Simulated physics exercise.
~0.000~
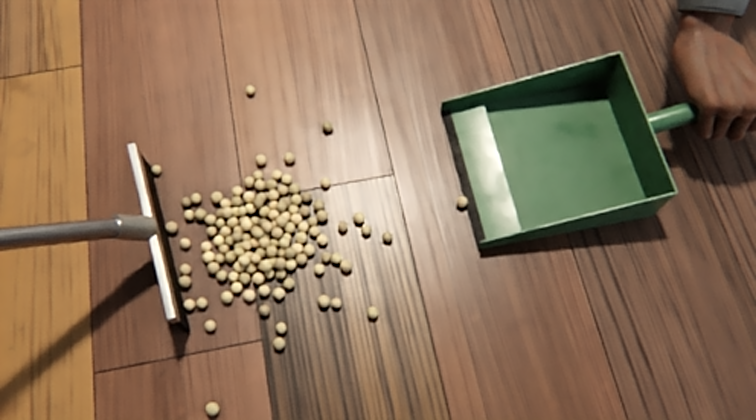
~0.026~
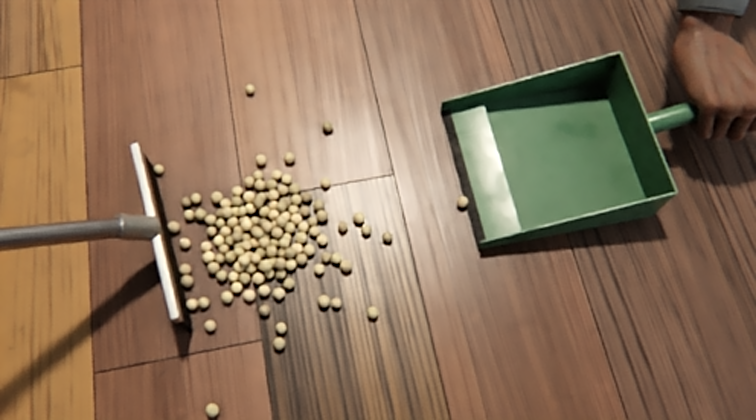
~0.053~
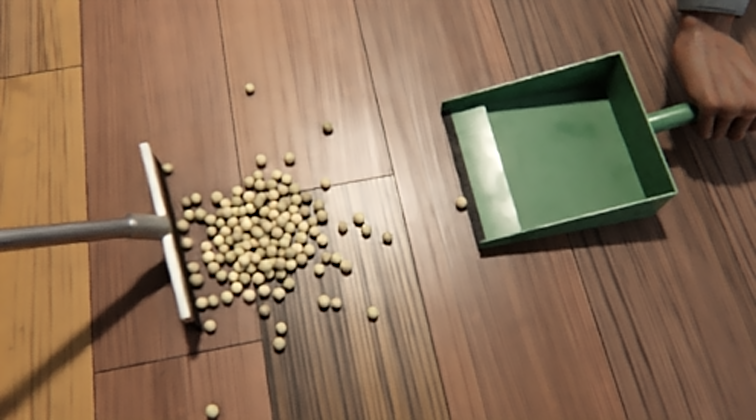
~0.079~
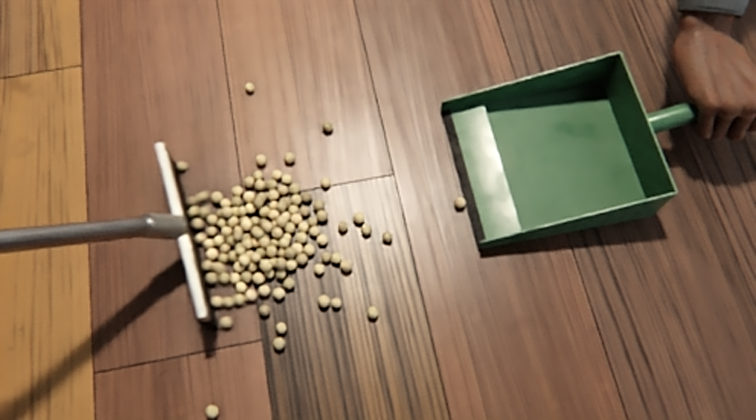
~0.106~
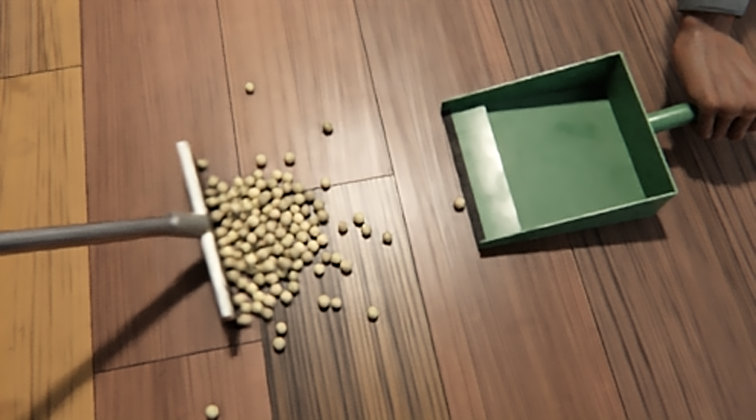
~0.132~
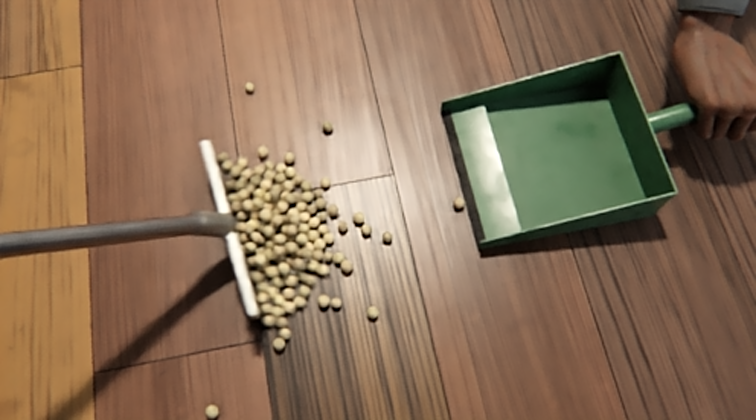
A pale-edged floor squeegee on a grey metal handle slides steadily rightward across a brown and tan plank floor, seen from above by a still camera. It meets a loose heap of small, round, cream-coloured nuts left of centre, bunching them along its blade and pushing them rightward, while a few scattered ones stay put. At right, a hand holds a green dustpan motionless, its open side facing the nuts.
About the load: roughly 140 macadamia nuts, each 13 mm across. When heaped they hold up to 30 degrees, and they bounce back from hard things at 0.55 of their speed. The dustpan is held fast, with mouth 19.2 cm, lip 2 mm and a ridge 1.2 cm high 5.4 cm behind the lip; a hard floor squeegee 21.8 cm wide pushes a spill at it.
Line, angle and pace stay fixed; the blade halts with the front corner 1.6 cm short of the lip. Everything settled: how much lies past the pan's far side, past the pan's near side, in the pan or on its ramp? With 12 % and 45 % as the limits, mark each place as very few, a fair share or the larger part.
My call: Far side: A fair share; near side: A fair share; pan: A fair share.
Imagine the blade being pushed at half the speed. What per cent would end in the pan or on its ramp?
Then some 20 in a hundred.
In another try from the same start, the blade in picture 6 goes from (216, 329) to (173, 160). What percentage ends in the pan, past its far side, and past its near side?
Pan: 5, far side: 5, near side: 35.
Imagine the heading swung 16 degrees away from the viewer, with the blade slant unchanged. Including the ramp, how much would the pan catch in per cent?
About 35 percent would end up there.
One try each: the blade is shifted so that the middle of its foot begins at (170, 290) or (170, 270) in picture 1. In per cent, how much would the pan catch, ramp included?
Around 20 percent, then around 25 percent.
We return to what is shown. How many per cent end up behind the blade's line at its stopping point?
Some 5 per cent.
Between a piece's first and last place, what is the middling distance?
That distance is around 32 cm.
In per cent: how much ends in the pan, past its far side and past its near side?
Far side - 20; near side - 25; pan - 30.
After 0.26 s, middle of the blade 15 cm from the lip; 0 % over the lip, far side 10 %, near side 25 %.
Then, at 0.35 s, middle of the blade 6 cm from the lip; 0 % over the lip, far side 15 %, near side 25 %.
Then, at 0.57 s, middle of the blade 3 cm from the lip; 35 % over the lip, far side 20 %, near side 25 %.
By 2.0 s all is still; far side 20 %, near side 25 %, pan 30 %, in front of the lip or behind the blade 25 %.
